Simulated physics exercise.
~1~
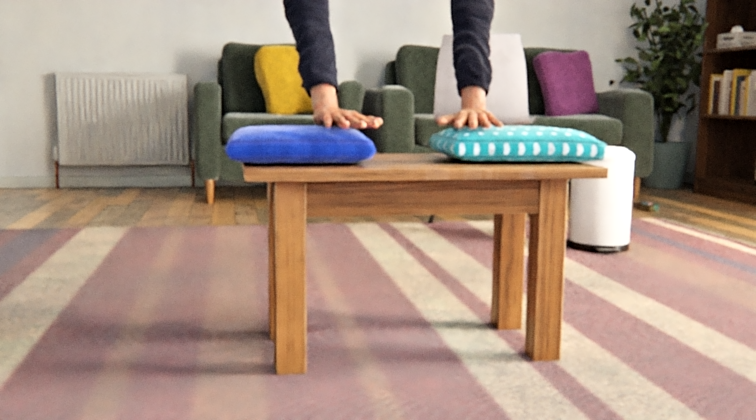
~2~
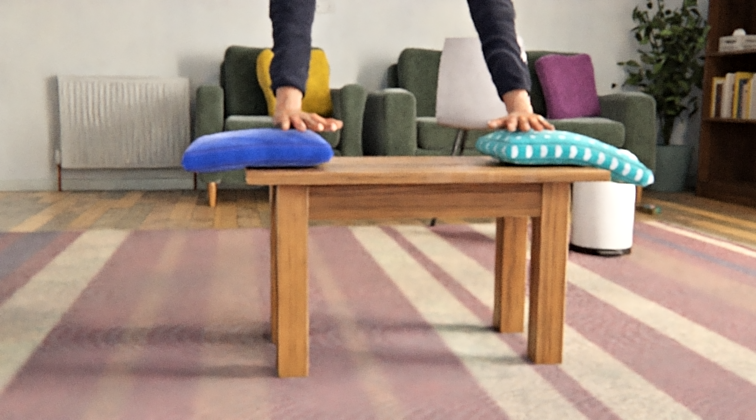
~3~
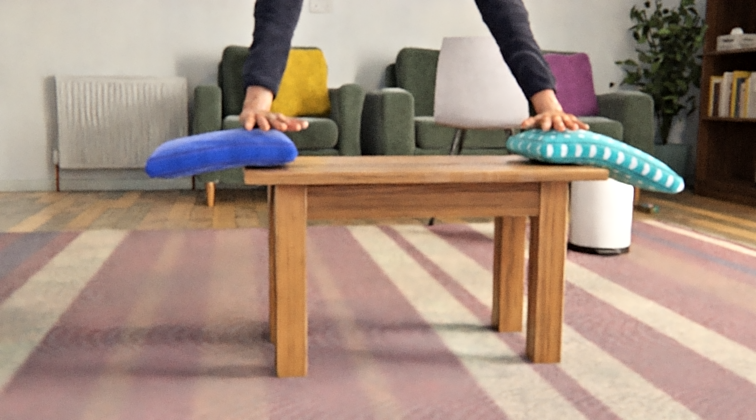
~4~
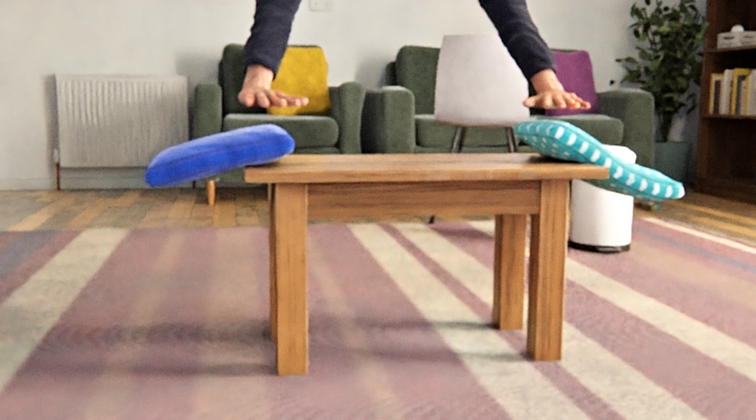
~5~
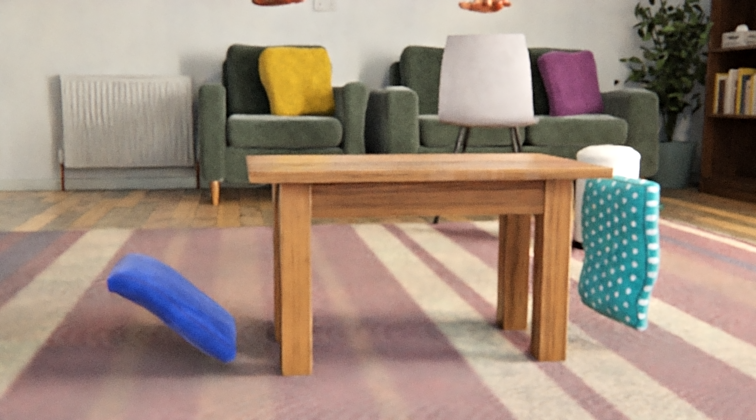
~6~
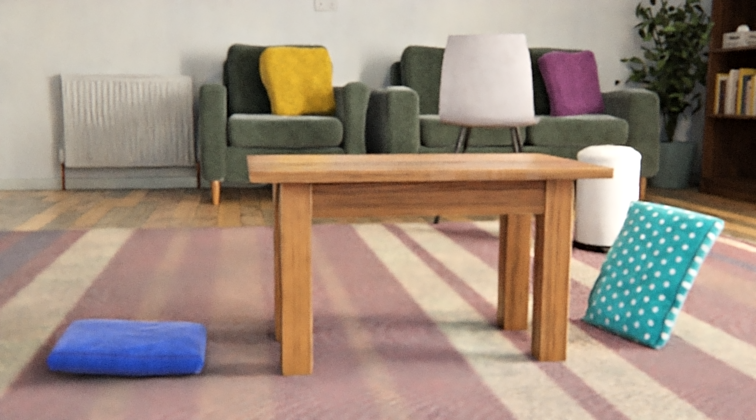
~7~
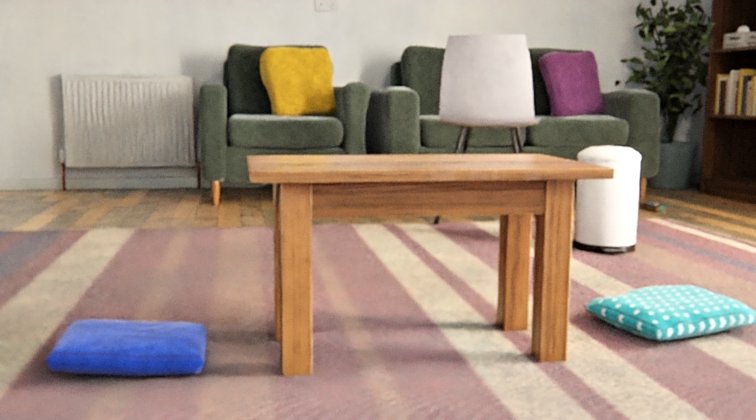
In a living room, hands push blue and turquoise cushions off opposite bench ends onto the rug.
